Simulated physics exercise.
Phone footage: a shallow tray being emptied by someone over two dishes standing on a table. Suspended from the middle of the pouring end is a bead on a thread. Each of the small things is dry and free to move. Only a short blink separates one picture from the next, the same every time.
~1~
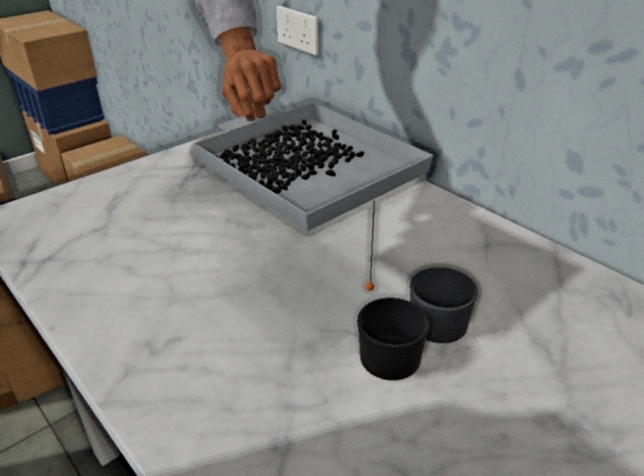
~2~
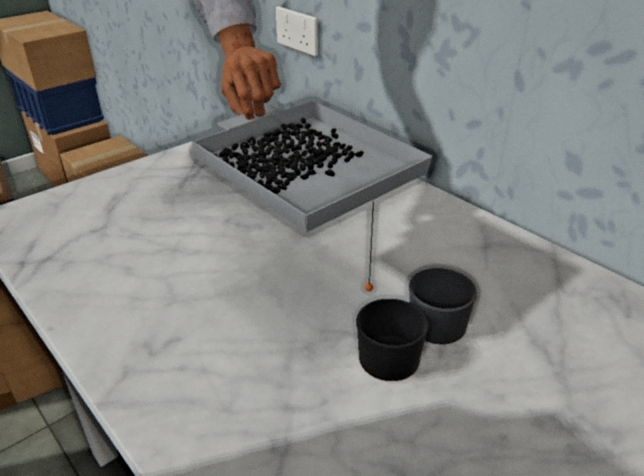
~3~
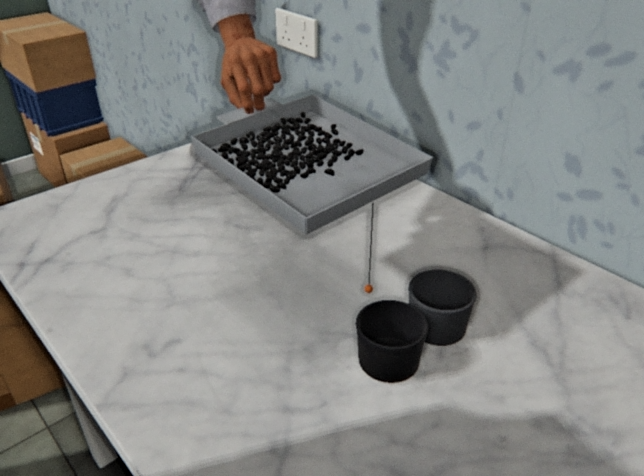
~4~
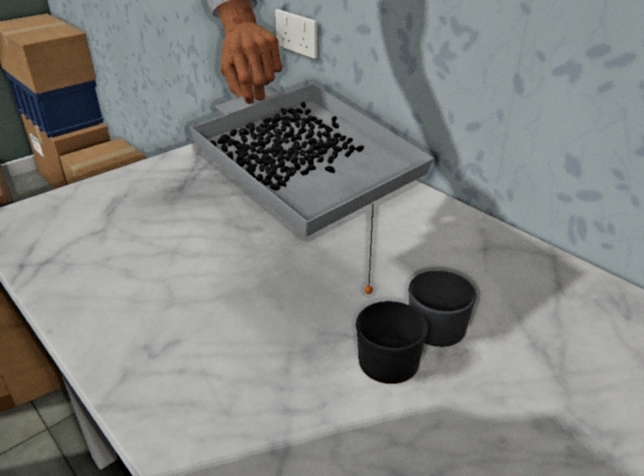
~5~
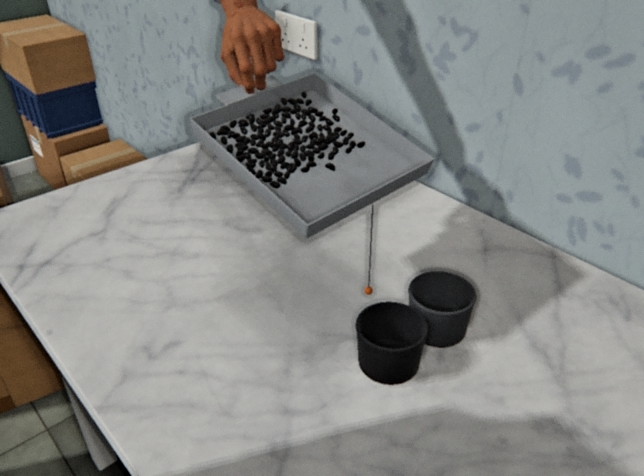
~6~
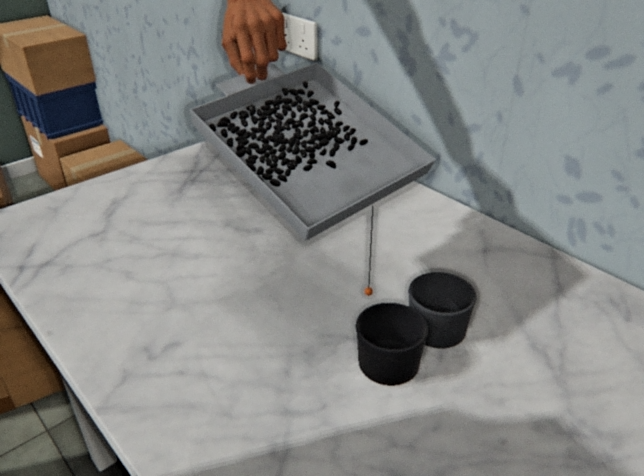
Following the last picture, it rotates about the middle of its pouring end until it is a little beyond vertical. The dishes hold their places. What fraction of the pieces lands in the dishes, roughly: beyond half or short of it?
Short of half.
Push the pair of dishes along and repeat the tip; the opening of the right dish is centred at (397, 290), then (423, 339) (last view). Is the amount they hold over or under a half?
Result - try one, below the halfway mark; try two, below the halfway mark.
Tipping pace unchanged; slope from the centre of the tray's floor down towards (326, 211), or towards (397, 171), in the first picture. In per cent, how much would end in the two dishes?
In turn some 0 and 10 per cent.
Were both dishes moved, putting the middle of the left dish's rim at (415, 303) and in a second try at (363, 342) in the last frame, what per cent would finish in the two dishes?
Roughly 10% first, roughly 70% second.
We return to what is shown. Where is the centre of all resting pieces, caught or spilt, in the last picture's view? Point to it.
Close to (360, 389), more or less.
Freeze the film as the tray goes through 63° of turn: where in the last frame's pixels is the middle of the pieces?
At about (342, 196).
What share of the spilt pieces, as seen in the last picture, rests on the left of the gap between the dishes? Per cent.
Left share: Close to 90 %.
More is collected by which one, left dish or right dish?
It's the leftmost dish that ends with more.
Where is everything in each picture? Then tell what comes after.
In the first frame, corners of the pouring end at (307, 212) and (429, 155), level; middle of the load at (282, 159), black beans; left dish at (417, 354); right dish at (467, 318); bead on its thread at (370, 287).
In the second frame, corners of the pouring end at (306, 213) and (429, 156), level; middle of the load at (281, 158).
In the third frame, corners of the pouring end at (306, 216) and (429, 157), tipped barely, lowest at the left corner; middle of the load at (281, 155).
In the fourth frame, corners of the pouring end at (307, 220) and (430, 158), tipped a little, lowest at the left corner; middle of the load at (281, 149).
In the fifth frame, corners of the pouring end at (308, 223) and (431, 158), tipped a little, lowest at the left corner; middle of the load at (281, 143).
In the sixth frame, corners of the pouring end at (308, 226) and (432, 159), tipped clearly, lowest at the left corner; middle of the load at (282, 137); left dish at (416, 359); right dish at (465, 323).
Soon, tray tipped steeply; nearly all on the tray; a stray few in the air.
A while on, tray tipped past a quarter turn; about two thirds on the tray; a stray few in the left dish; a small part outside both; about a quarter in the air.
Towards the end, tray tipped past a quarter turn; about a third in the left dish; a stray few in the right dish; about two thirds outside both.
Finally, tray tipped past a quarter turn; about a third in the left dish; a stray few in the right dish; about two thirds outside both.
